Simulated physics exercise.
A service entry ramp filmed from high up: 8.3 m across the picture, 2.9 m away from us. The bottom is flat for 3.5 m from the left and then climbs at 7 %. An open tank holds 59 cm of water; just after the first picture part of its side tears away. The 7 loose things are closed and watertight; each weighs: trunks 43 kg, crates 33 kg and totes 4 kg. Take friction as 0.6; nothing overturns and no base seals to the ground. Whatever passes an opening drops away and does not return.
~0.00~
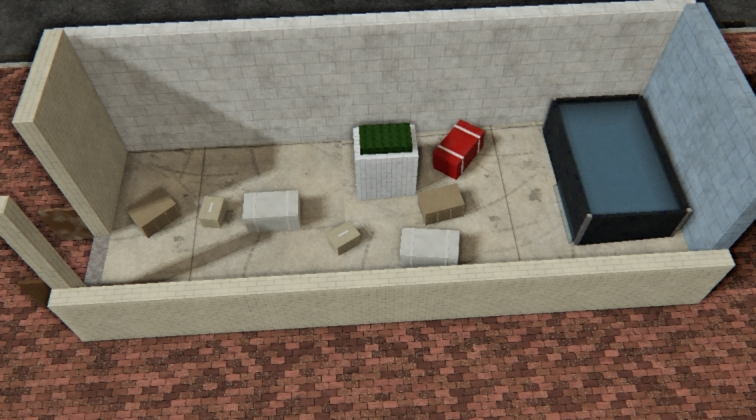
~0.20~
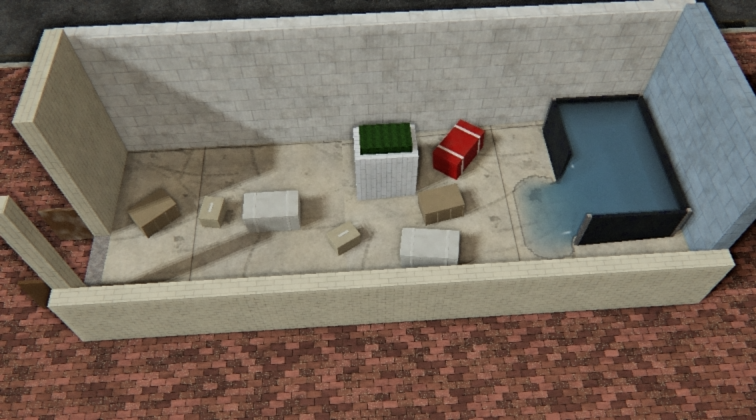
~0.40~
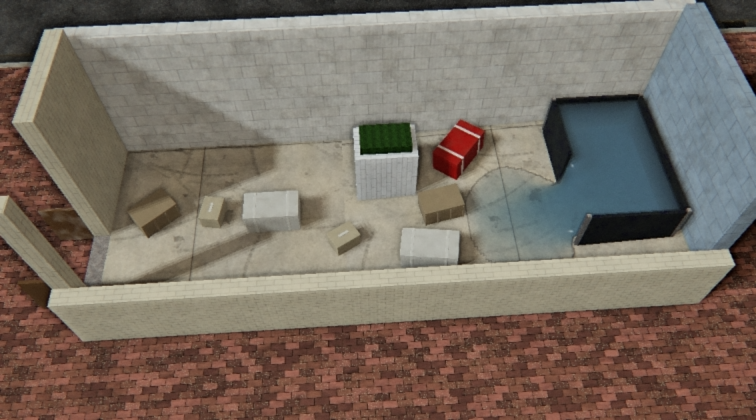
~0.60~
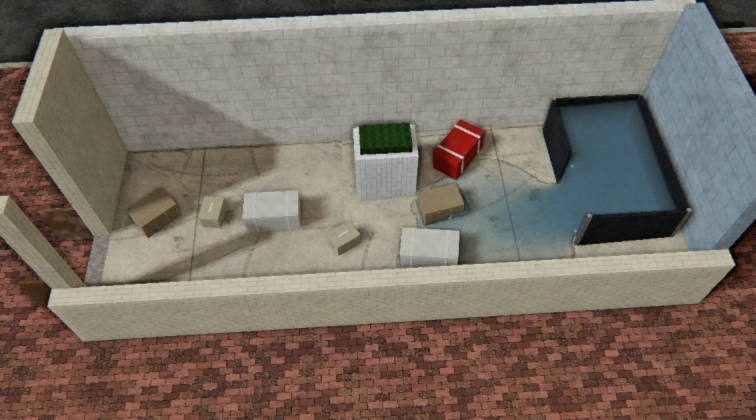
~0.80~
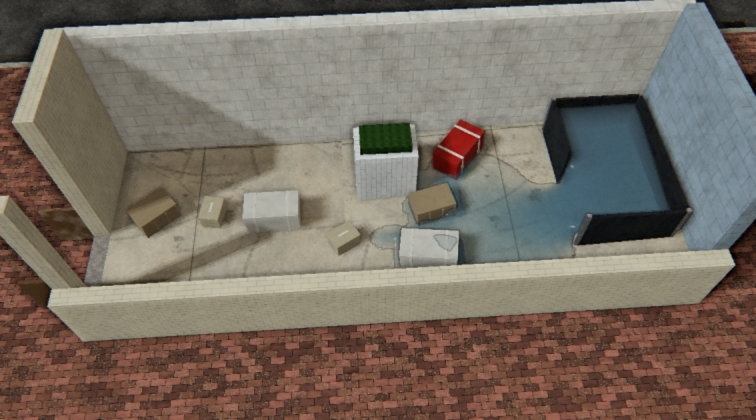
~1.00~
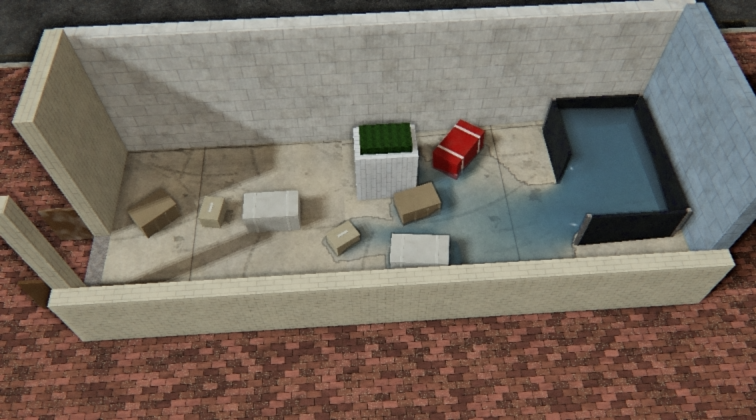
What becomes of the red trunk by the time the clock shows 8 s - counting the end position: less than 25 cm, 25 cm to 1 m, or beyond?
Red trunk barely shifts.
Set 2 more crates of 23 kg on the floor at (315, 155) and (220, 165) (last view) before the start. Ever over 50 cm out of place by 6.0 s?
In that order: Less, less.
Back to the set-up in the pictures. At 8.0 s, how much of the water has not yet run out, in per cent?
About 48 per cent.
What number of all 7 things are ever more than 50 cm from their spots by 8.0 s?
5 of them.
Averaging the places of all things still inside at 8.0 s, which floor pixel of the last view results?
At about (258, 189).
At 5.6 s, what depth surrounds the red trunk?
Roughly 3 cm.
After 1.6 s the red trunk is near (461, 141), 0.0 m from its start, aground; 0 of 7 are out; 0 afloat.
After 3.6 s the red trunk is near (461, 141), 0.0 m from its start, aground; 2 of 7 are out; 0 afloat.
After 5.6 s the red trunk is near (461, 141), 0.0 m from its start, aground; 2 of 7 are out; 1 afloat.
After 8.0 s the red trunk is near (461, 141), 0.0 m from its start, aground; 2 of 7 are out; 1 afloat.
